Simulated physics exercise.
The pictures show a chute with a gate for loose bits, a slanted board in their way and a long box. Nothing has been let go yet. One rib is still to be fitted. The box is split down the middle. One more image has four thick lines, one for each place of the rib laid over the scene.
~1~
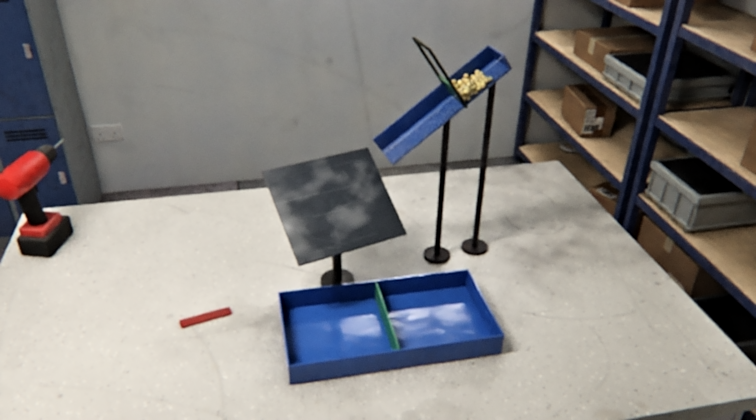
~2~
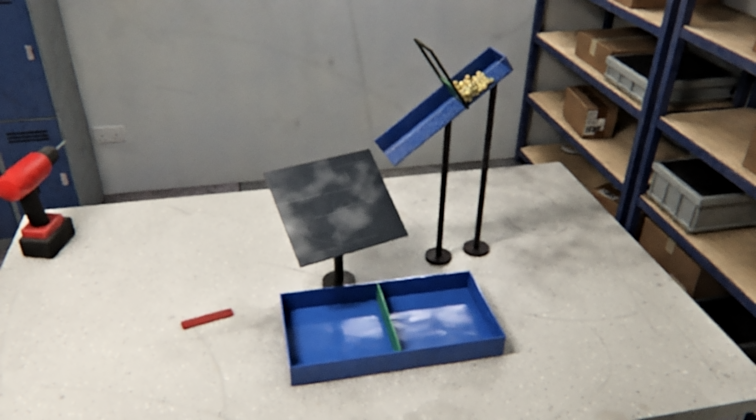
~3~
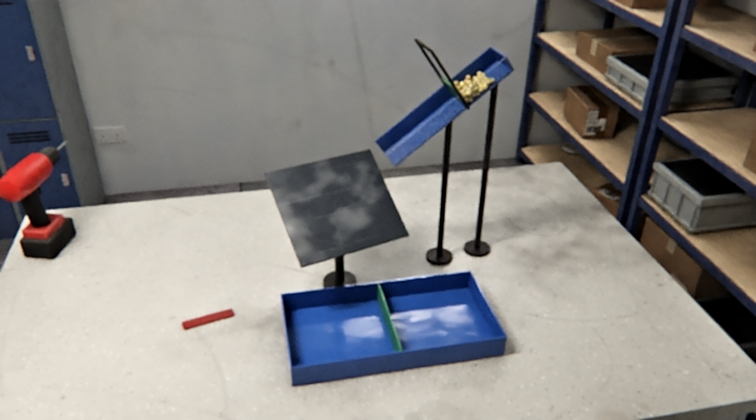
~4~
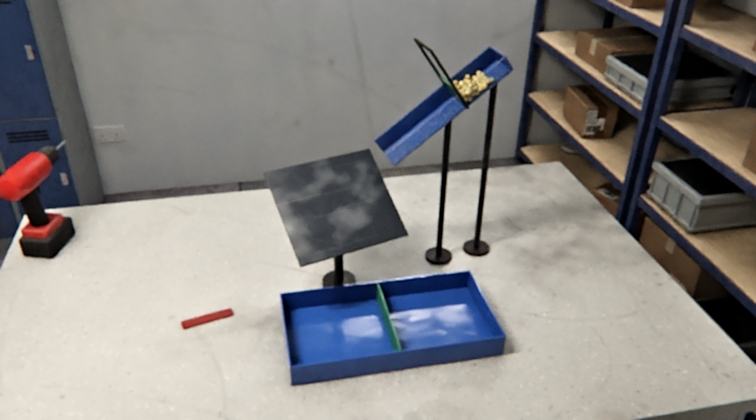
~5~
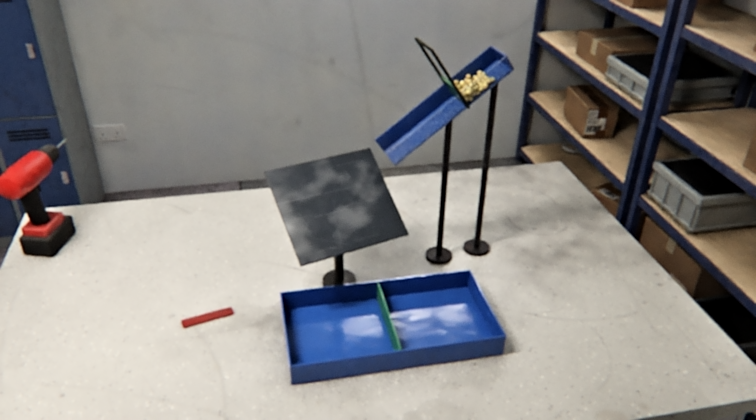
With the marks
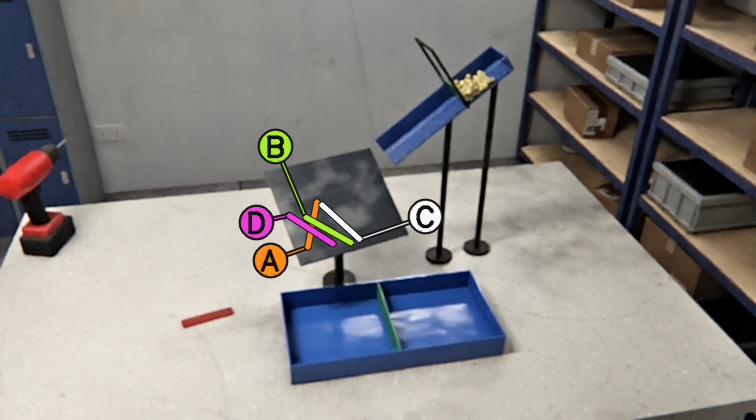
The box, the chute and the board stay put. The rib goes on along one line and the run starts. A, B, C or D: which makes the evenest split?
It is B.
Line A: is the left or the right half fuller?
Left.
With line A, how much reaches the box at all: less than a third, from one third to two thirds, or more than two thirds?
It is more than two thirds.
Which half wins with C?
The right half.
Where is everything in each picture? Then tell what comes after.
The first frame shows load behind the gate near (468, 89), soya beans; lip of the chute near (387, 158), sloping gently.
The second frame shows middle of the board near (337, 204), tilted fairly steeply; middle of its low edge near (357, 250); of its high edge near (319, 160).
The third frame shows front corners of the box near (291, 367) and (506, 337); front end of its middle wall near (402, 352); gate still shut near (449, 85).
The fourth frame shows middle of the load near (470, 90); lip near (389, 159).
The fifth frame shows middle of the load near (470, 89); lip near (389, 158).
On the marked copy, line A from (317, 201) to (307, 247); line B from (305, 217) to (351, 242); line C from (321, 204) to (359, 239); line D from (289, 215) to (333, 243).
For line A, of what is caught, all but a few in the left half, a small share in the right.
For line B, of what is caught, close to half in the left half, close to half in the right.
For line C, of what is caught, a small share in the left half, all but a few in the right.
For line D, of what is caught, all but a few in the left half, a small share in the right.
